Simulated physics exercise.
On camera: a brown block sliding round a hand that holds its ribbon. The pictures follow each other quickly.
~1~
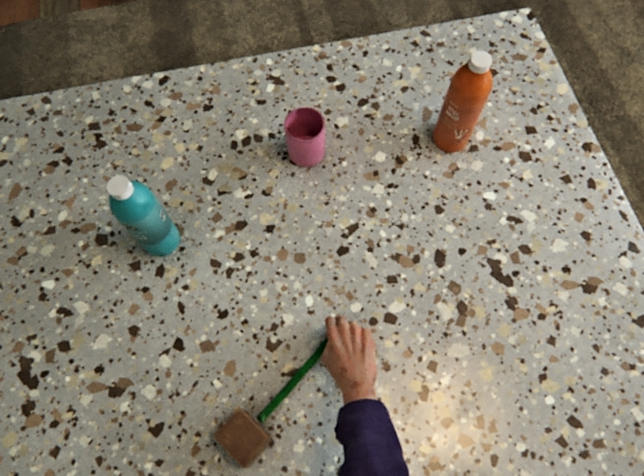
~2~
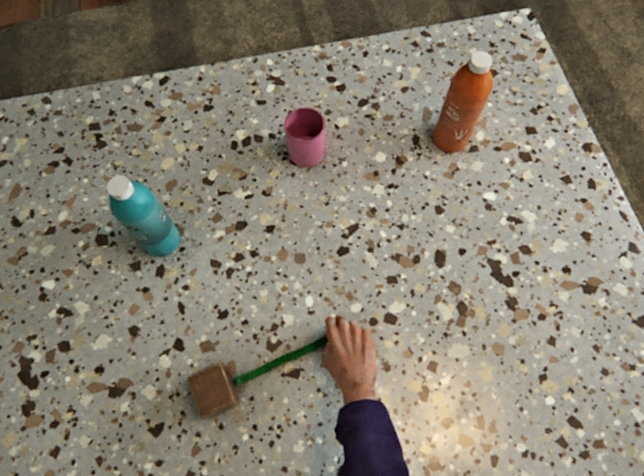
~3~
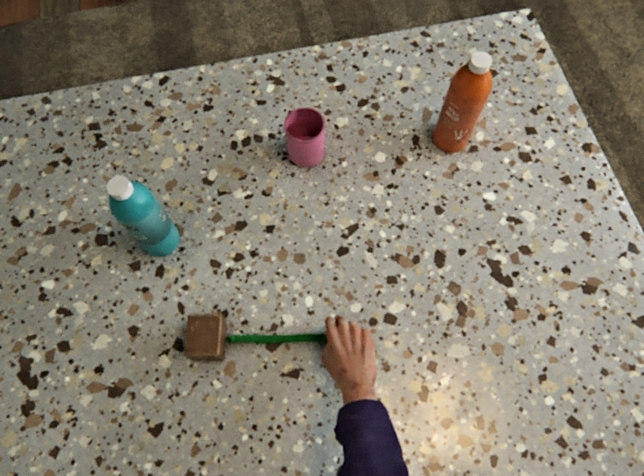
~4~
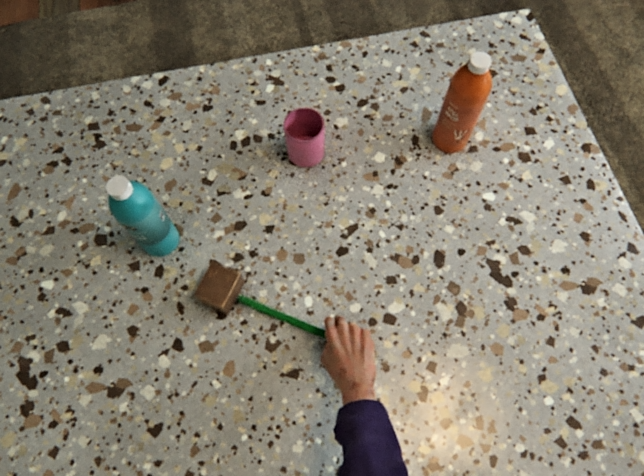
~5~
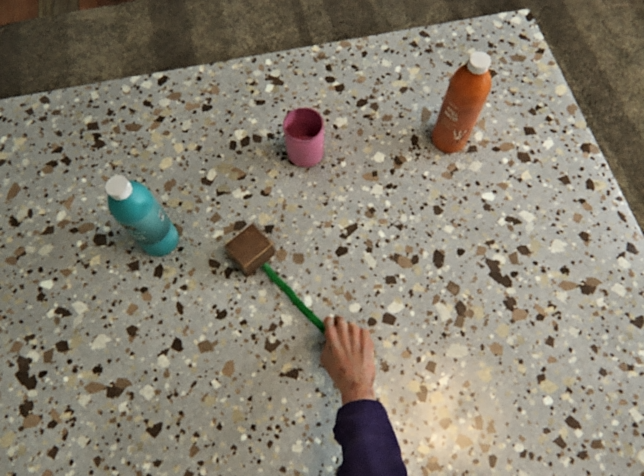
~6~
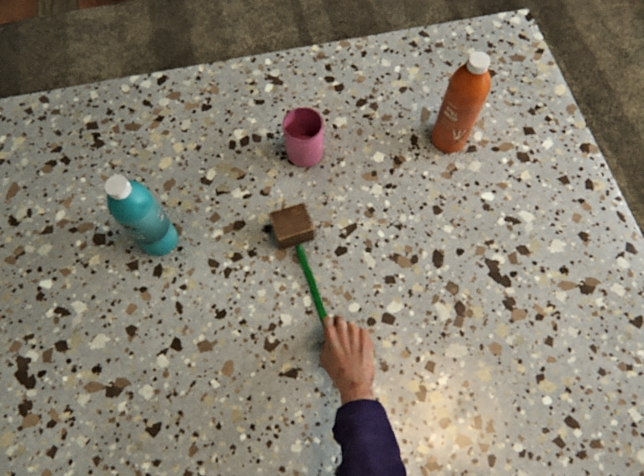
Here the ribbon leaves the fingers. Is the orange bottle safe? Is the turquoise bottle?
The orange bottle stays untouched; the turquoise bottle remains clear.
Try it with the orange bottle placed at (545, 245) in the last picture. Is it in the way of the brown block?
Placed so, it remains clear.
Then, 0.08 s past the final frame, block near (384, 210).
Then, 0.20 s past the final frame, block near (505, 190).
When it is over, block off the table. The orange bottle remains clear and the turquoise bottle escapes it.
